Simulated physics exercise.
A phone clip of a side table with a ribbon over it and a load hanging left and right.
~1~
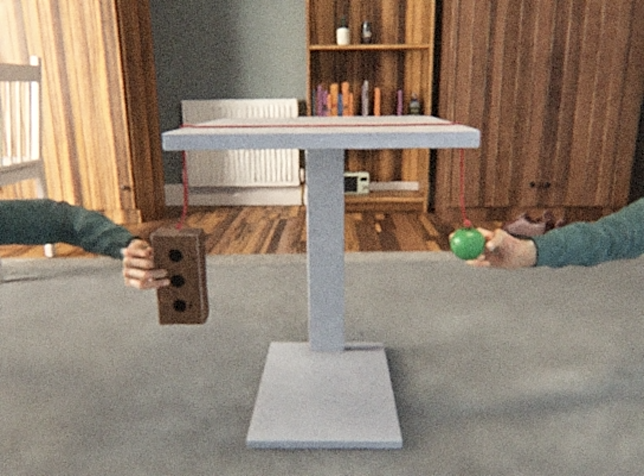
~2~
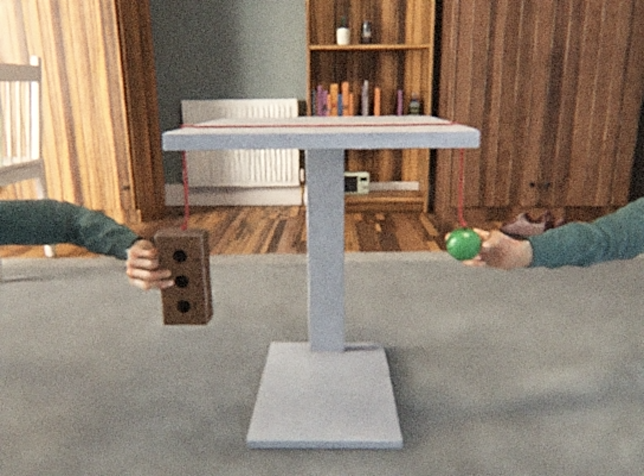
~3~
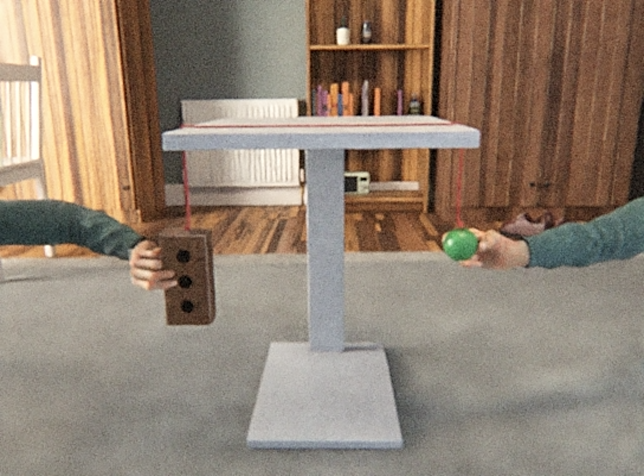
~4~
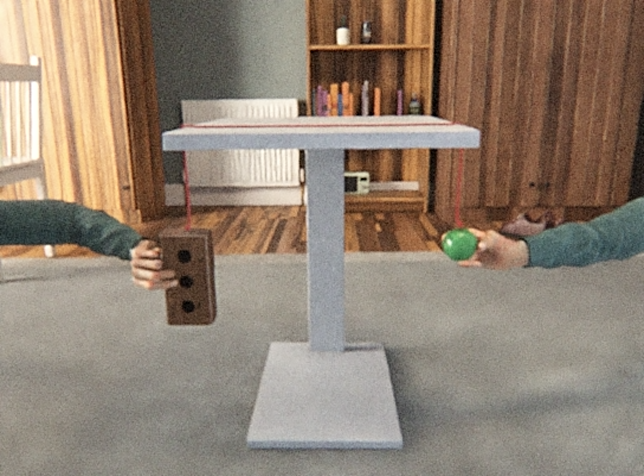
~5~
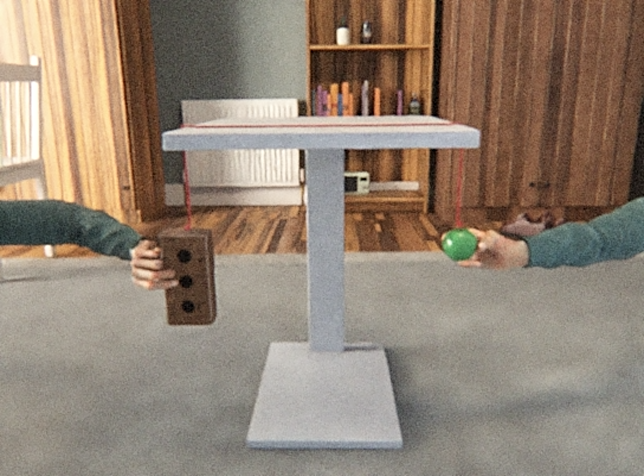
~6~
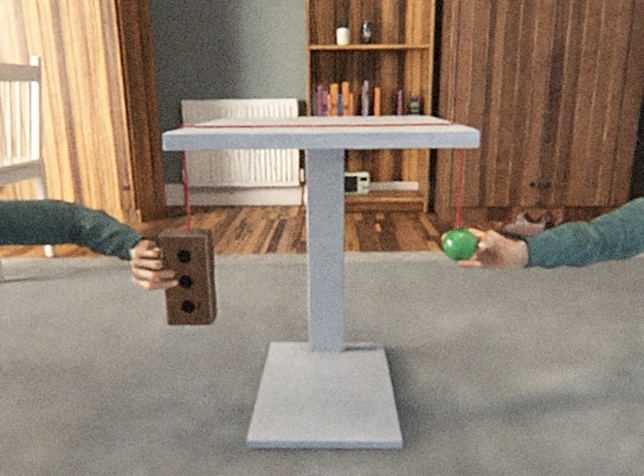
A white pedestal side table stands on a grey floor in a wood-panelled room with a bookshelf and radiator behind, seen from the front. A red ribbon crosses its top and hangs at both ends, with a hand holding a brown brick at left and another holding a green apple at right. Both hands shift their loads slightly inward, then stay still, while the camera remains steady.
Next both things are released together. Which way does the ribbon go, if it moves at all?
Outcome: The ribbon goes down on the left.
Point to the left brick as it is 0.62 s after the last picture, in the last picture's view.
Around (215, 383).
Then, 0.62 s after the last picture, left brick down on the floor near (214, 383); right apple pulled up onto the top.
Then, 1.20 s after the last picture, left brick down on the floor near (209, 383); right apple down on the floor.
At rest, left brick down on the floor near (210, 383); right apple down on the floor. The ribbon sinks on the left side.
